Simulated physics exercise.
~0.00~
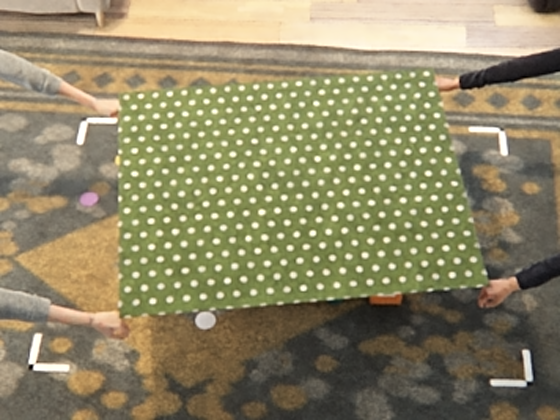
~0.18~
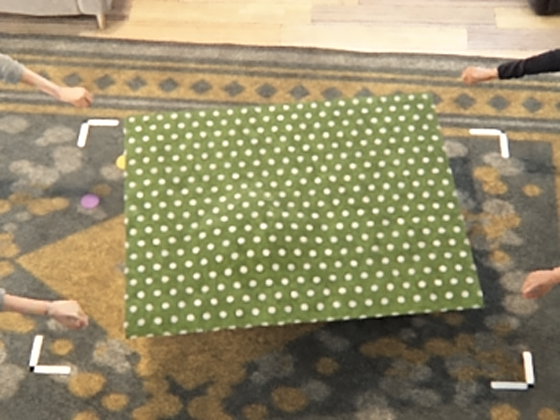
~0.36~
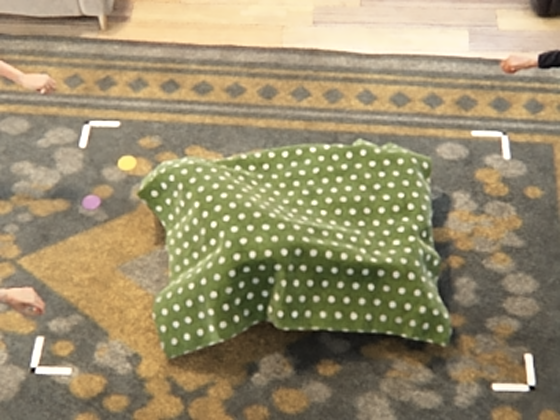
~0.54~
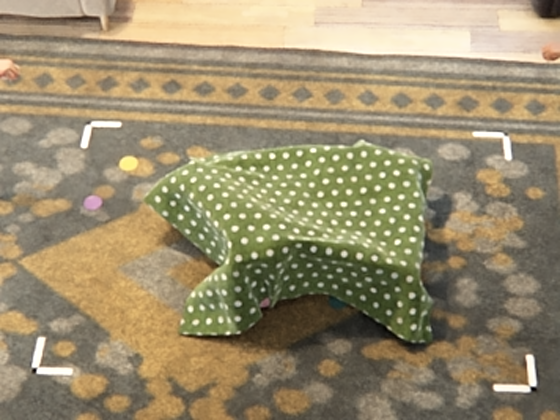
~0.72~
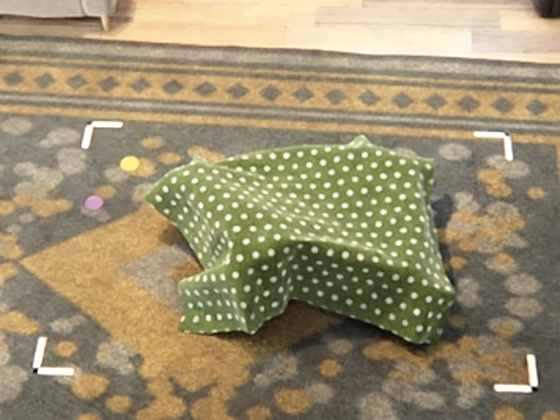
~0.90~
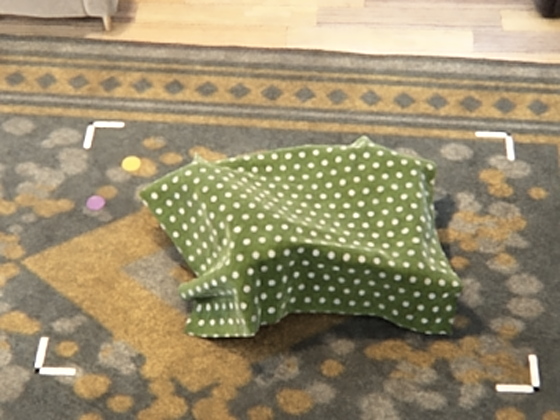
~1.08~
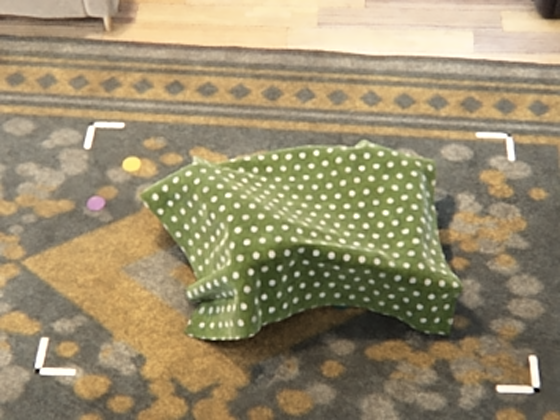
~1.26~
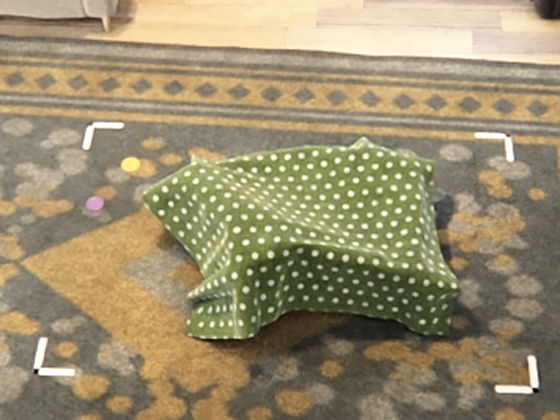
A patterned grey and gold carpet in a living room, with white corner marks, is seen from above at a slant by a slightly swaying camera. Hands at the left and right hold a green cloth with white dots stretched flat over it, with a small purple disc lying in the open at the left. The hands let go and draw back as the sheet drops, uncovering a yellow disc near its upper left. The cloth sags over hidden objects, its edges folding and shifting briefly. It settles in a rumpled, raised heap, with the purple and yellow discs still uncovered beside it.
